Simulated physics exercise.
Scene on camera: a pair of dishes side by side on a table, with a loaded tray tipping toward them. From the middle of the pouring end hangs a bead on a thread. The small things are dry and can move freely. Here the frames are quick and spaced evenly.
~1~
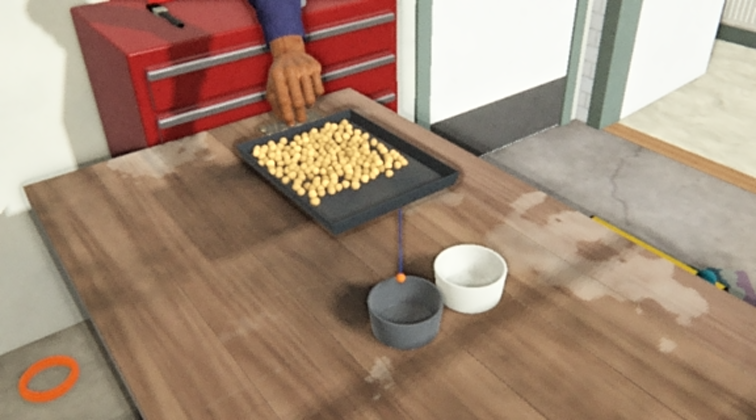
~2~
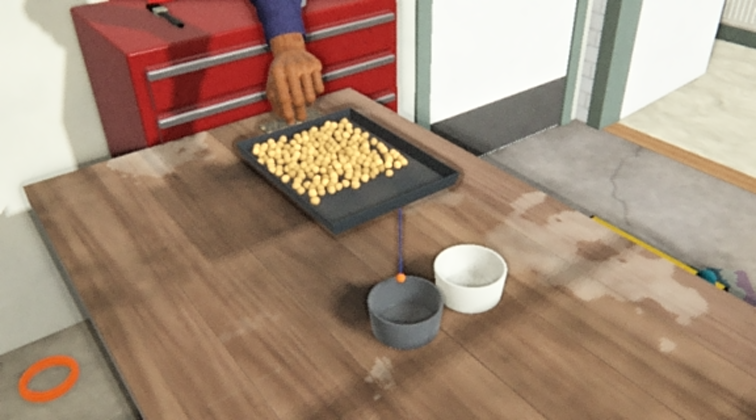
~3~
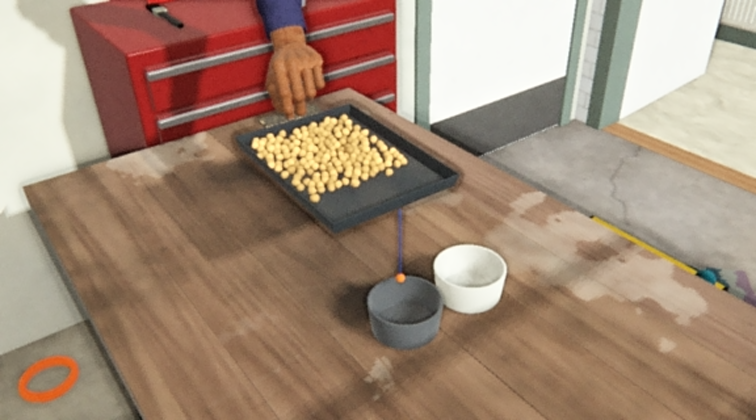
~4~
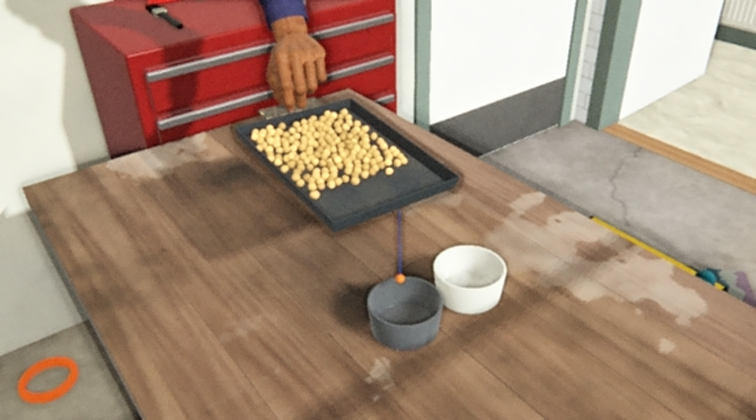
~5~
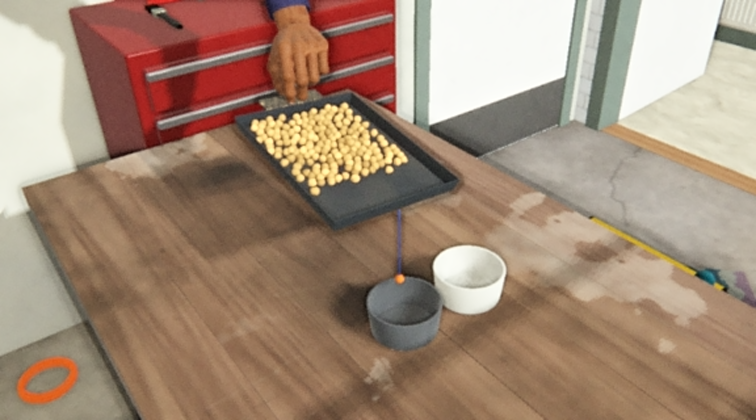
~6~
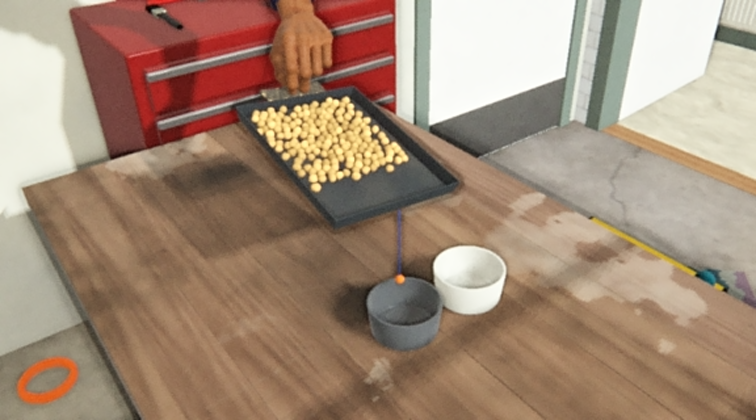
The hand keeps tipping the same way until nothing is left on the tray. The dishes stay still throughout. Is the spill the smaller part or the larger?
Basically it's a mostly caught load, that one.
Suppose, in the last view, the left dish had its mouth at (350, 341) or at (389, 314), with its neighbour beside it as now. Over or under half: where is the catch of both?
At place one the minor share; at place two the bulk.
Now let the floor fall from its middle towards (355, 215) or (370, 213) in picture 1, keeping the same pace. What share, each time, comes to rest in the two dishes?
In order, some 20 % and some 30 %.
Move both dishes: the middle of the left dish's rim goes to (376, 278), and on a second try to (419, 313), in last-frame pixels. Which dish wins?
First try: The right-side dish; second try: The right-side dish.
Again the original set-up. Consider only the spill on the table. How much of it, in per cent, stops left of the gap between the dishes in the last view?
About 40 per cent.
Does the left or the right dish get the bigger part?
It's the rightmost dish that ends with more.
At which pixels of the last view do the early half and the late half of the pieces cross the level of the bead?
Roughly at (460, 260) first, and then at (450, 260).
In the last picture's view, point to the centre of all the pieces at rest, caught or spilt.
About (459, 296).
Shortly afterwards, tray tipped steeply; all but a few on the tray; only a few outside both; only a few in the air.
Next, tray tipped right over; all but a few on the tray; only a few in the left dish; only a few in the right dish; only a few outside both; only a few in the air.
Some moments later, tray tipped past a quarter turn; a little in the left dish; near two thirds in the right dish; near a third outside both.
In the end, tray tipped past a quarter turn; a little in the left dish; near two thirds in the right dish; near a third outside both.
